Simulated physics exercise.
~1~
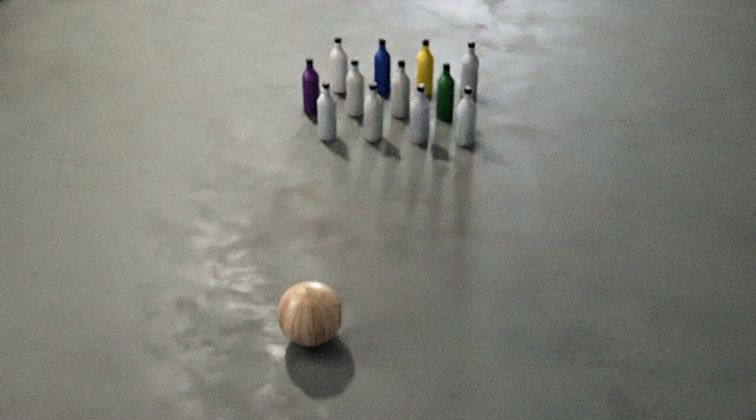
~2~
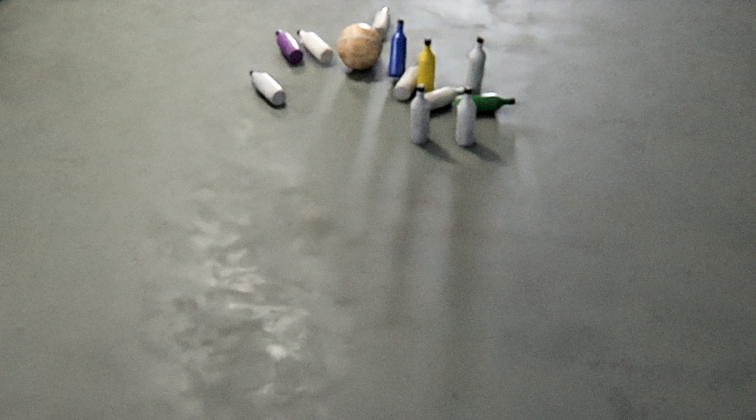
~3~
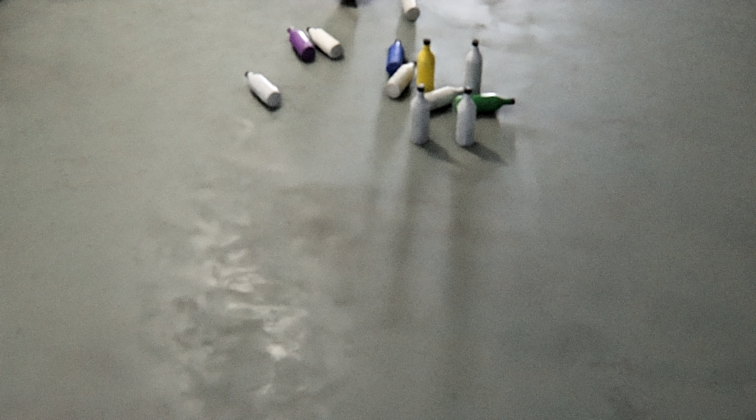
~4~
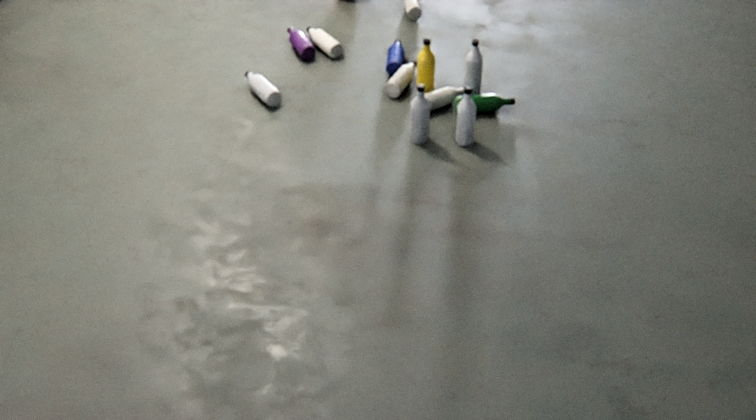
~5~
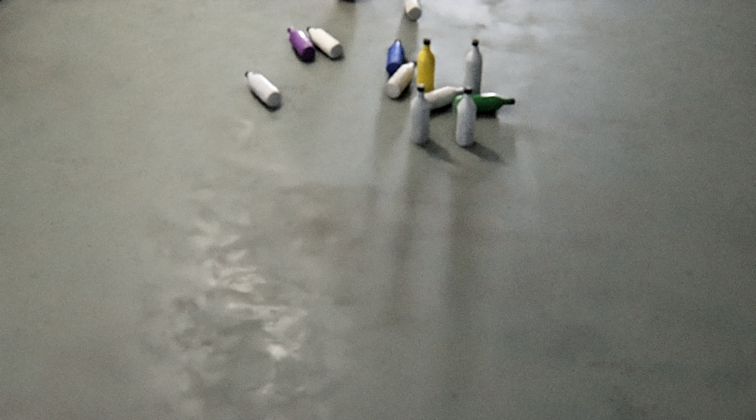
On a smooth grey floor, a dozen capped bottles stand in three rows, mostly white or grey, with a purple, a blue, a yellow and a green one among them. A wooden ball rolls away from the viewer and ploughs into the left side of the group. The purple bottle and several pale ones topple to the left and behind, while the green one falls to the right. The blue bottle tips and drops as the ball passes out of view at the top. At the end, the yellow bottle and three pale ones remain upright, with the others lying still.
